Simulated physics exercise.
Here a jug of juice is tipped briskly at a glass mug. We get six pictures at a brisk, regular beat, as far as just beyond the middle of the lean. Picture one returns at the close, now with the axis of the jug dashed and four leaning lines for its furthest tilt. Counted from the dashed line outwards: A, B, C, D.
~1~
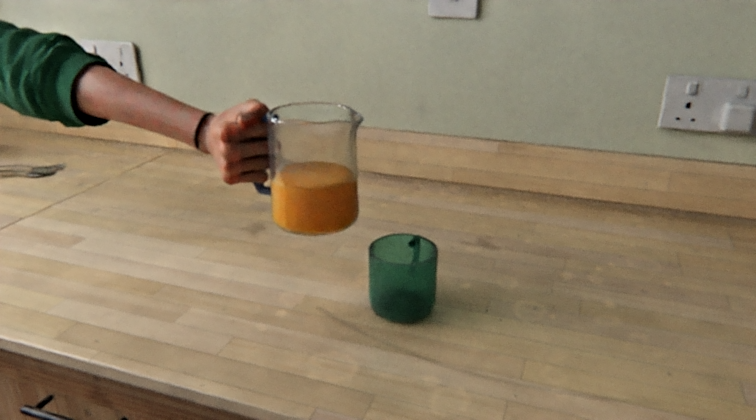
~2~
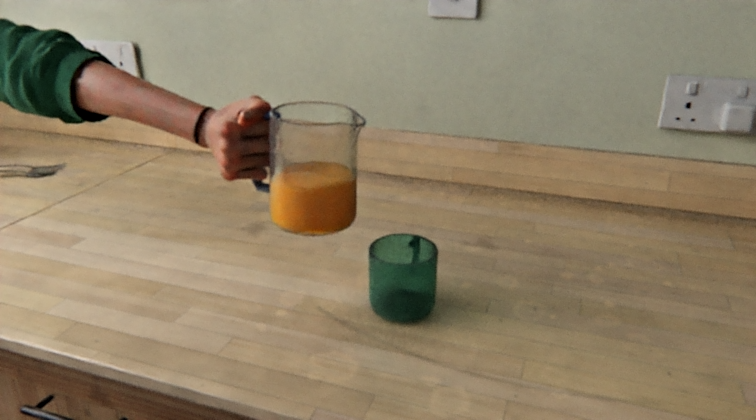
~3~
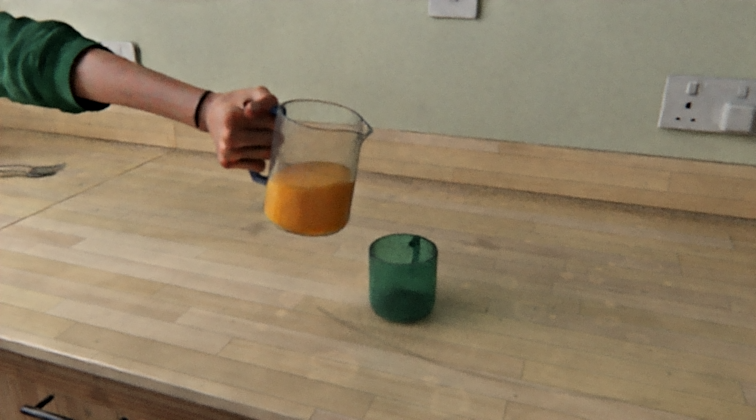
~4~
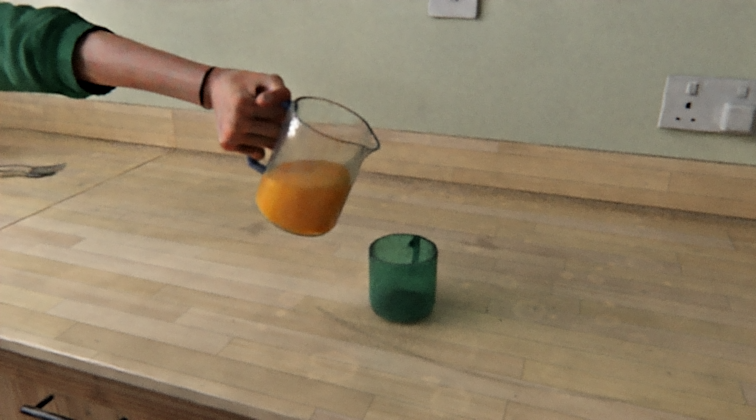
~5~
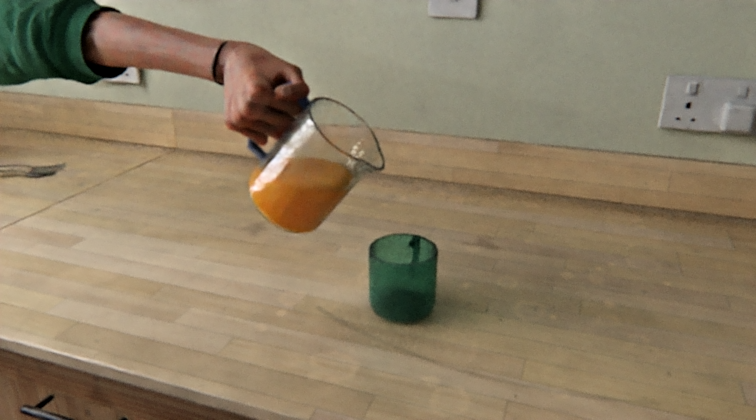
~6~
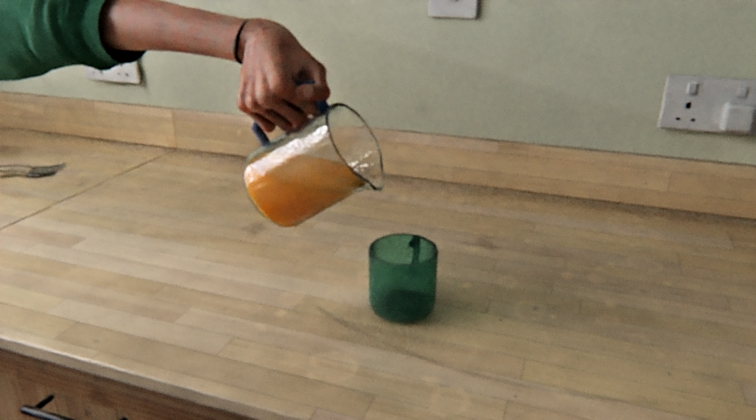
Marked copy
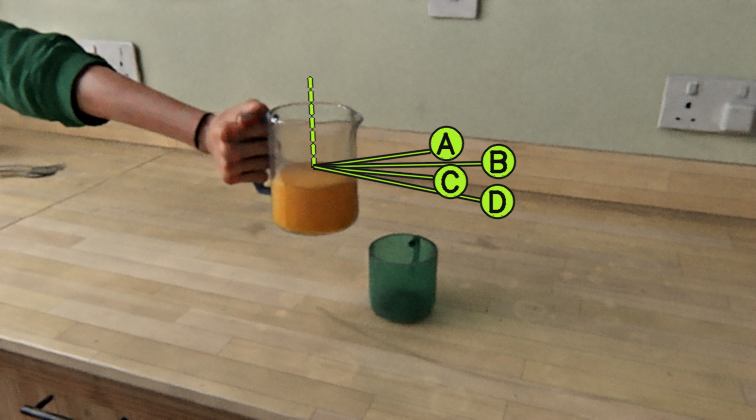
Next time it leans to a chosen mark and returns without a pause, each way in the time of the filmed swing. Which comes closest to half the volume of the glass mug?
A is best.
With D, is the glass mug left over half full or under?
Over half.
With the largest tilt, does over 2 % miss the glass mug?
Yes, it does.
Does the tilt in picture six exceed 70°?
No.
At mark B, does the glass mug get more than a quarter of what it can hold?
Yes, clearly.
In lime, A at (429, 151); B at (481, 163); C at (432, 177); D at (480, 200).
If A is chosen, the glass mug ends with about 48 % of what it can hold.
If B is chosen, the glass mug ends with about 67 % of what it can hold.
If C is chosen, the glass mug ends with about 82 % of what it can hold; 3 % of the juice is spilt.
If D is chosen, the glass mug ends with about 91 % of what it can hold; 9 % of the juice is spilt.
